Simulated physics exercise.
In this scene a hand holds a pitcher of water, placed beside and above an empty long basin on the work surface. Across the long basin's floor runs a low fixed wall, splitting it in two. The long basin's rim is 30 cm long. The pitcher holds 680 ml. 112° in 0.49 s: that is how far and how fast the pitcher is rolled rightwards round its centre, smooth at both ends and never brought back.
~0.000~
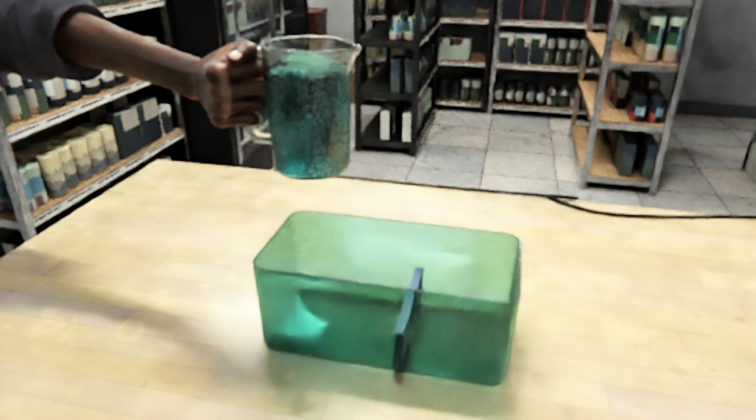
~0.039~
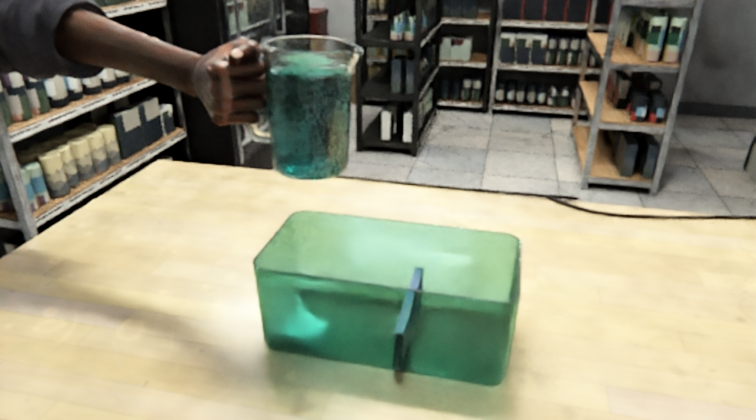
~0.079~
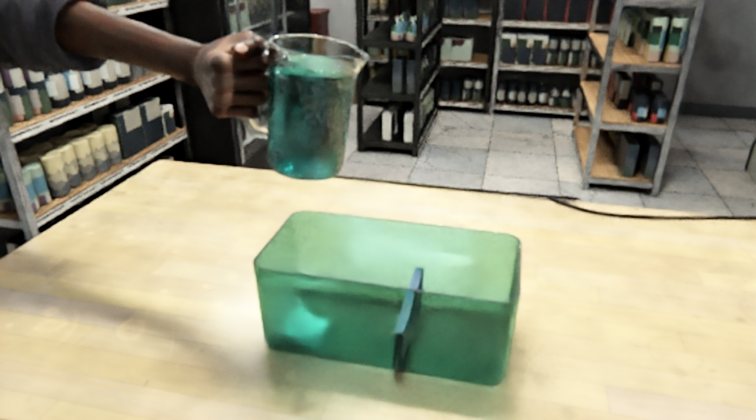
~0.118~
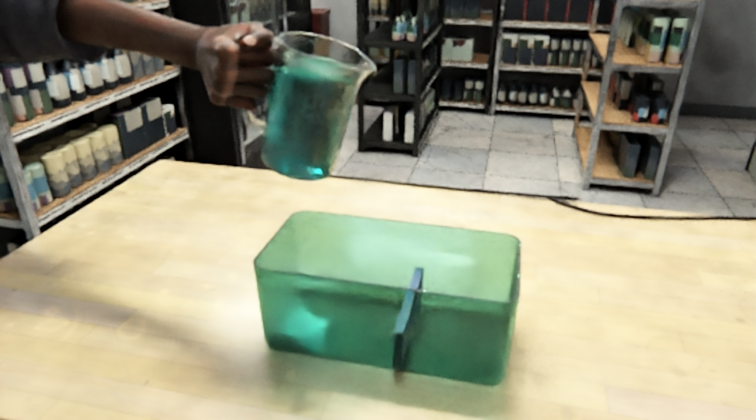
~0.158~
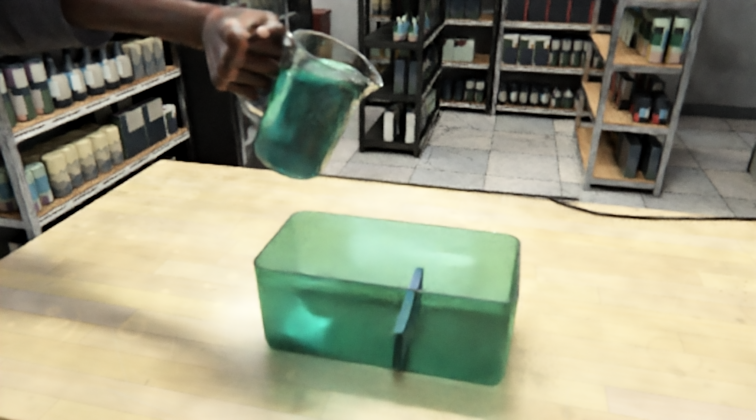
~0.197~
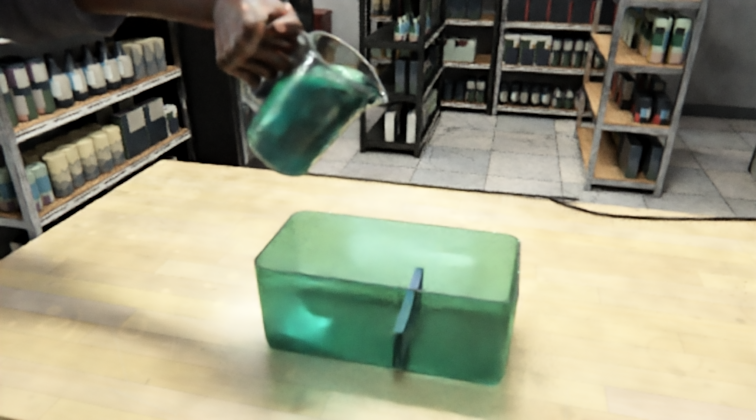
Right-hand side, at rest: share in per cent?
84 per cent.
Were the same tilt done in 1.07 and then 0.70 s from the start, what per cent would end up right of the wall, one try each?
The first try gives 90 percent and the second 90 percent.
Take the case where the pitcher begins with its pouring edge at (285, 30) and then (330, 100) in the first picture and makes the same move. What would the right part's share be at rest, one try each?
About 5 %, then about 10 %.
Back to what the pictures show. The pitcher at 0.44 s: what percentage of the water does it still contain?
I reckon about 56 in a hundred is still held.
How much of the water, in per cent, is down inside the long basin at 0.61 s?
58 per cent, give or take a little.
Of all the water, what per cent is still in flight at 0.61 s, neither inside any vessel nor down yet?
Airborne fraction: Approx. 26 %.
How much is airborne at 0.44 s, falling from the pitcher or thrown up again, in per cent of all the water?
I'd say close to 30 per cent.
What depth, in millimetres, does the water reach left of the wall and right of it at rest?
I'd say close to 4 mm on the left, close to 34 mm on the right.
After 0.44 s the tilt is 109° and 57 per cent is still to pour, 0 is left of the wall and 12 right of it.
After 0.61 s the tilt is 112° and 15 per cent is still to pour, 6 is left of the wall and 53 right of it.
After 0.79 s the tilt is 112° and 2 per cent is still to pour, 10 is left of the wall and 79 right of it.
After 0.99 s the tilt is 112° and 0 per cent is still to pour, 12 is left of the wall and 84 right of it.
In the end 12 per cent lies left of the wall, 84 right of it and 4 outside.
